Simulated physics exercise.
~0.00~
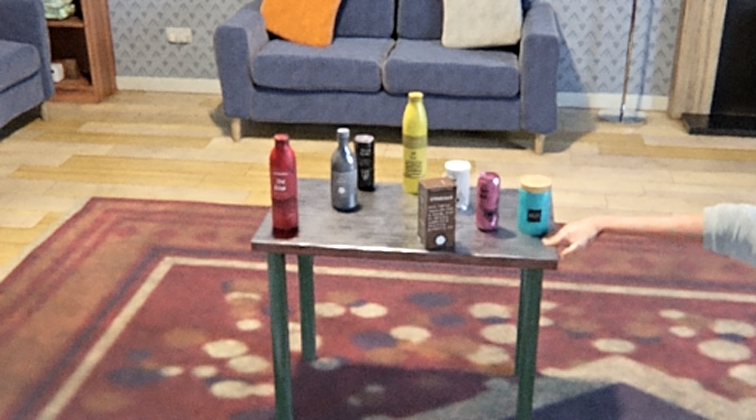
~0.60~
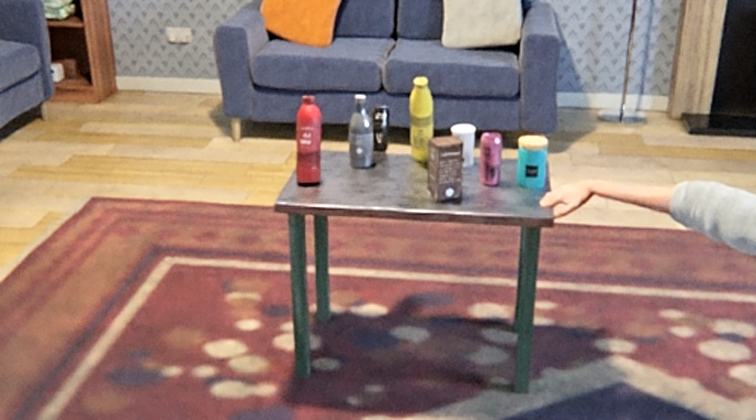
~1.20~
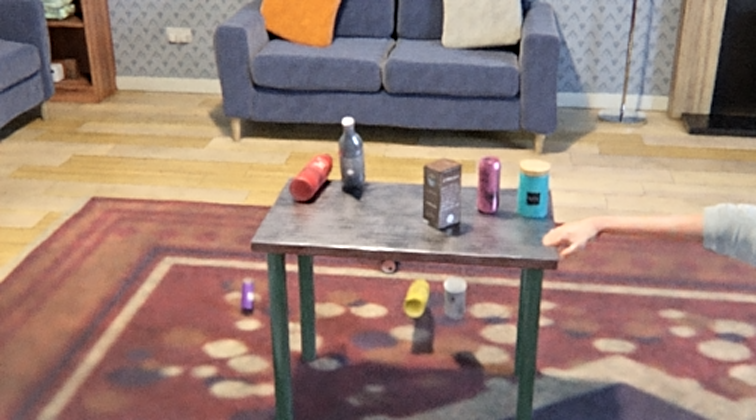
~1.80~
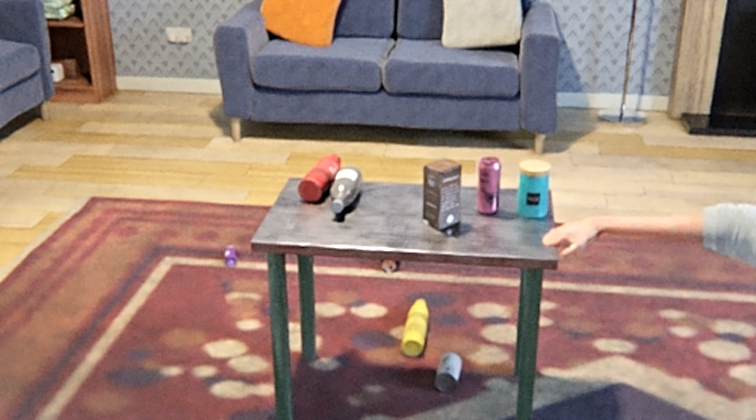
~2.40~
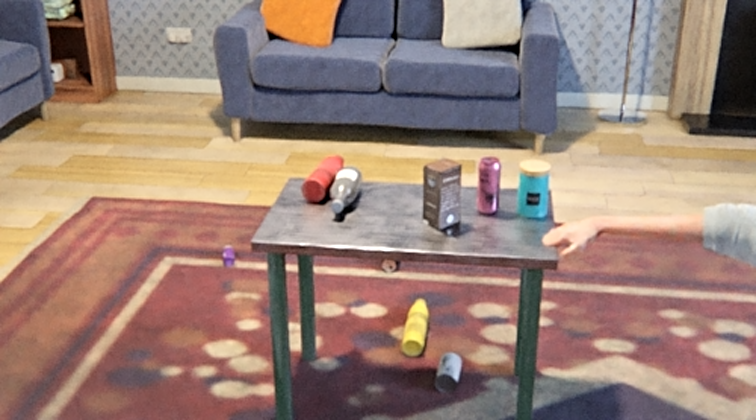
A hand jerks a small table, toppling two bottles on top while other items fall off.
